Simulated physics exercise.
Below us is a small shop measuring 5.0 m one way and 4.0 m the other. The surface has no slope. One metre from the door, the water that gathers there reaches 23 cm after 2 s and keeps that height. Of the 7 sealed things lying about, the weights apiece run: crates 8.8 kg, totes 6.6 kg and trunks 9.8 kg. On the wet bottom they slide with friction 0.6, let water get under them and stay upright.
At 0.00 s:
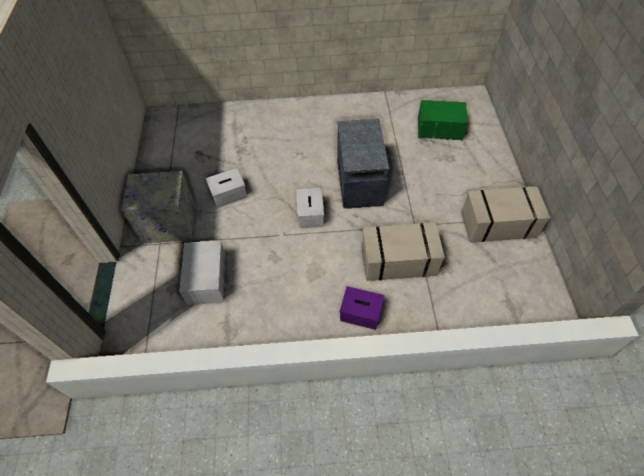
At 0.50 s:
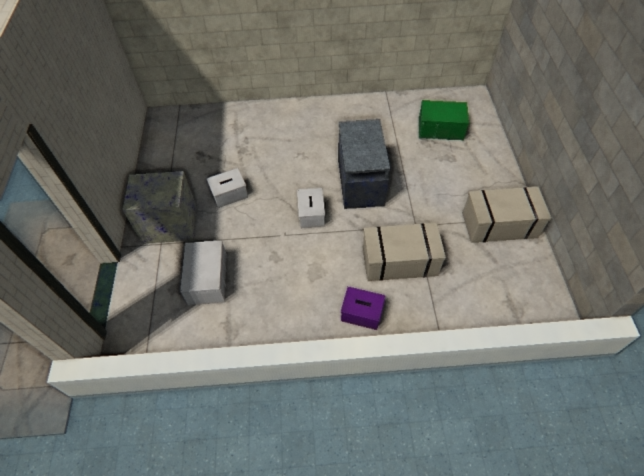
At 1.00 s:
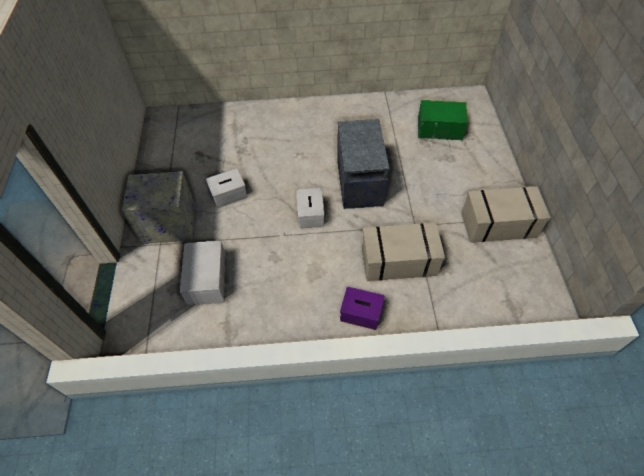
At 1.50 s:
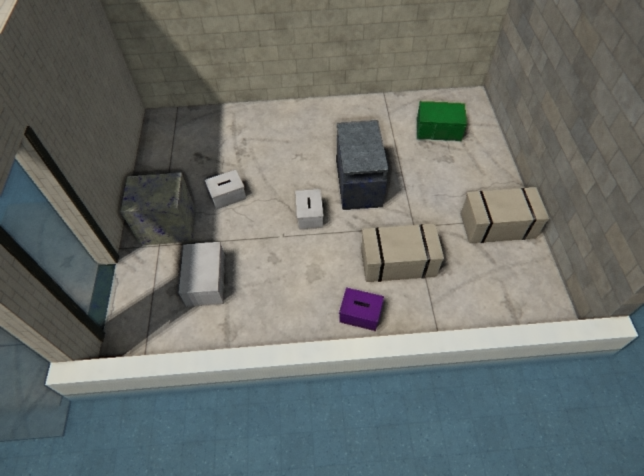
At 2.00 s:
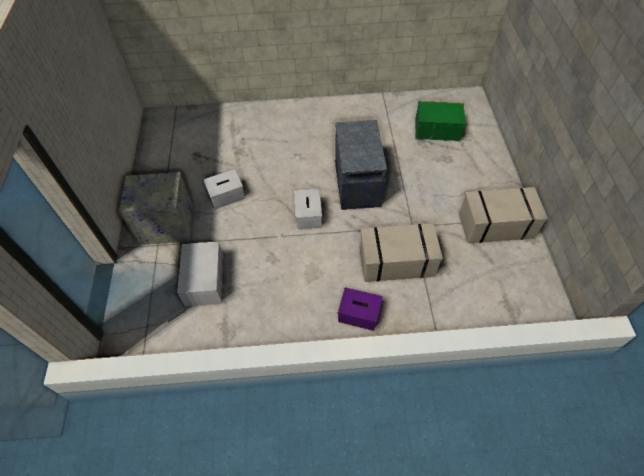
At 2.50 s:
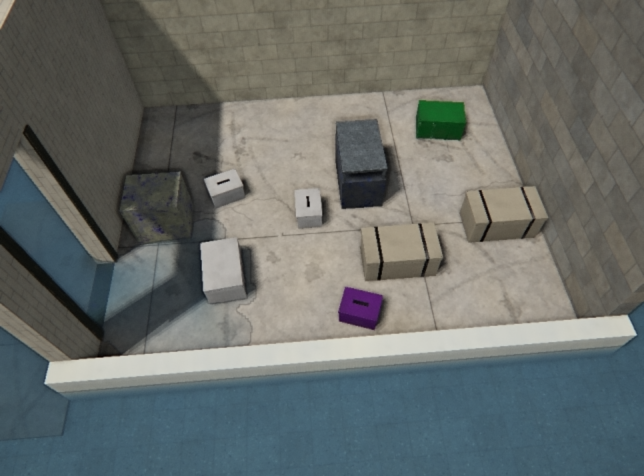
In a small walled room, water seeps in at left and one pale box shifts.
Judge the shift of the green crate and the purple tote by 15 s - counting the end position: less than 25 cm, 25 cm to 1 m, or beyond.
By then the green crate covers a big distance and the purple tote covers a big distance.
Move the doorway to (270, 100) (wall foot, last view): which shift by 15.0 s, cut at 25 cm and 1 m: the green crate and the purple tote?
Result - green crate displaced slightly, purple tote displaced a long way.
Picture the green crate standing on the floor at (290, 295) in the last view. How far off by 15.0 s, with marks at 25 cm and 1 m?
Outcome - it ends up well away.
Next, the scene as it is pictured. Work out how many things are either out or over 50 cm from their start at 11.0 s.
By that point, 5.
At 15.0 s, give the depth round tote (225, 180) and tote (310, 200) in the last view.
Depths: Near 5 cm, then near 9 cm.
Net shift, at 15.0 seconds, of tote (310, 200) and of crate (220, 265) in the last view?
Respectively 200 and 140 cm.
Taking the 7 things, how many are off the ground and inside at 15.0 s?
The number is 6.
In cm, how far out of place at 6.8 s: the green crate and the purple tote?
About 0 and 200 cm by then.
After 3.5 s the green crate is near (442, 111), 0.0 m from its start, aground; the purple tote is near (362, 303), 0.0 m from its start, aground; 0 afloat.
After 6.8 s the green crate is near (442, 111), 0.0 m from its start, aground; the purple tote is near (549, 271), 2.0 m from its start, afloat; 3 afloat.
After 11.0 s the green crate is near (306, 93), 1.8 m from its start, afloat; the purple tote is near (474, 104), 3.3 m from its start, afloat; 5 afloat.
After 15.0 s the green crate is near (141, 139), 3.9 m from its start, afloat; the purple tote is near (241, 100), 3.4 m from its start, afloat; 6 afloat.
